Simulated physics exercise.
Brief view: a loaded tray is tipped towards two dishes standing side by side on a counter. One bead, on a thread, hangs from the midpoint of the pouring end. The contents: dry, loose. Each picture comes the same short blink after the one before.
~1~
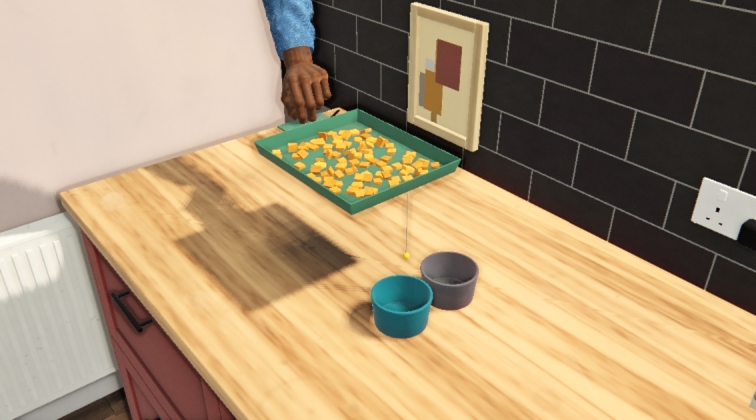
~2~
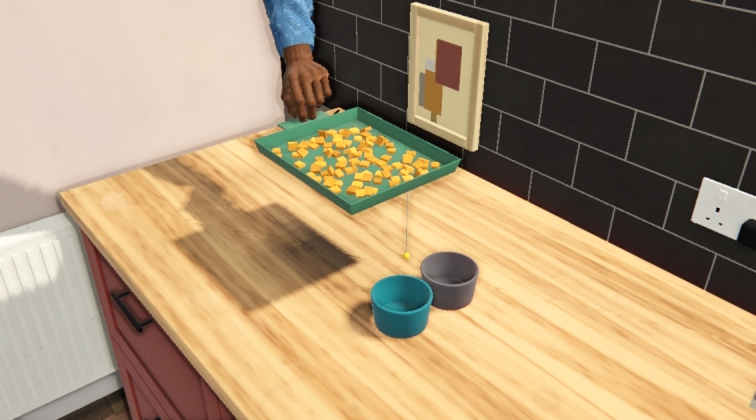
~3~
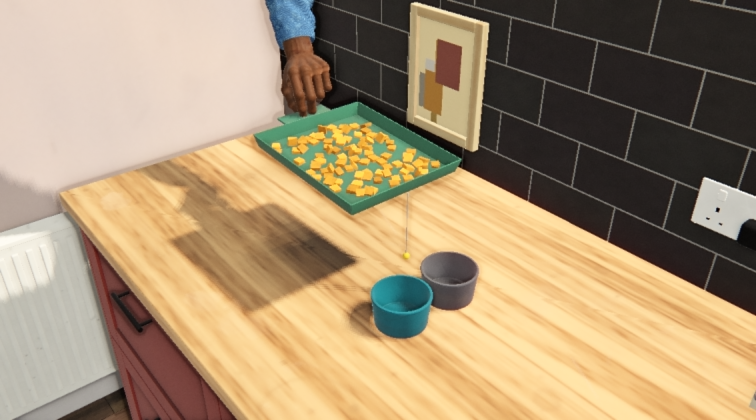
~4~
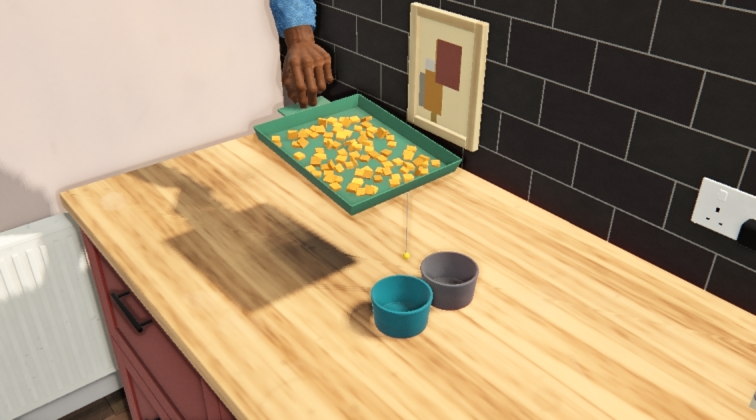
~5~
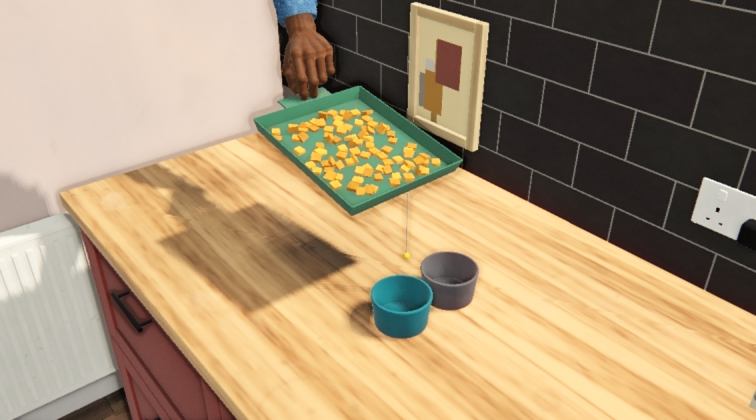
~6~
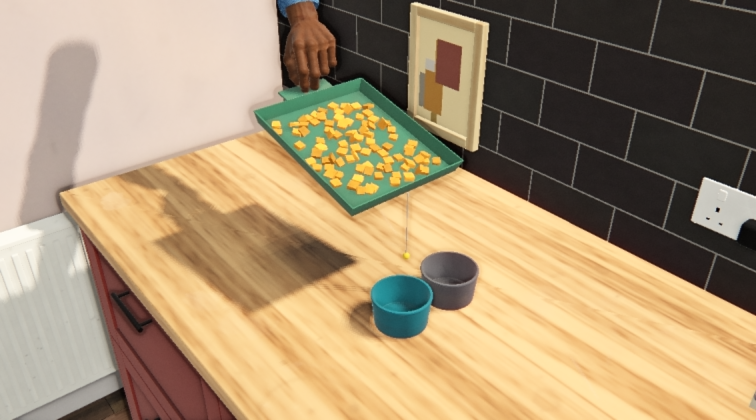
On a wooden kitchen counter, a hand gripped a green tray scattered with small golden pieces and gradually raised its far end, tilting it slightly towards a teal dish and a grey one.
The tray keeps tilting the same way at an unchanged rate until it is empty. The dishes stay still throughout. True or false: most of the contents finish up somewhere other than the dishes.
False.
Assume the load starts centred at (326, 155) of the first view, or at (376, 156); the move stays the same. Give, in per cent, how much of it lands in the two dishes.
Roughly 70 and 70 percent, in that order.
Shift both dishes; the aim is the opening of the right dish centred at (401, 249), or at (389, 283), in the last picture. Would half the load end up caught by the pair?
One: Under half. Two: Below a half.
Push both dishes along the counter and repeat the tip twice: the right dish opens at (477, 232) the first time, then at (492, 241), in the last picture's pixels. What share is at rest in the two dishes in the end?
Trial 1 around 0 percent, trial 2 around 20 percent.
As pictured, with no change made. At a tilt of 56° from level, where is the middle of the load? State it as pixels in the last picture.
At about (393, 167).
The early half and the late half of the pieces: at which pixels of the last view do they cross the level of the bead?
First roughly (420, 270), then roughly (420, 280).
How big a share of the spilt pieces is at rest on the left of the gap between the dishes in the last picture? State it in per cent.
Left portion: Around 40 %.
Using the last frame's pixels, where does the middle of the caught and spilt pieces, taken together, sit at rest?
Resting centre, last frame: Roughly (416, 313).
Soon, tray tipped steeply; all on the tray.
A while on, tray tipped right over; most on the tray; a small part in the left dish; a stray few in the right dish; a small part outside both; a small part in the air.
Towards the end, tray tipped past a quarter turn; about half in the left dish; about a third in the right dish; about a quarter outside both.
Finally, tray tipped past a quarter turn; about half in the left dish; about a third in the right dish; about a quarter outside both.
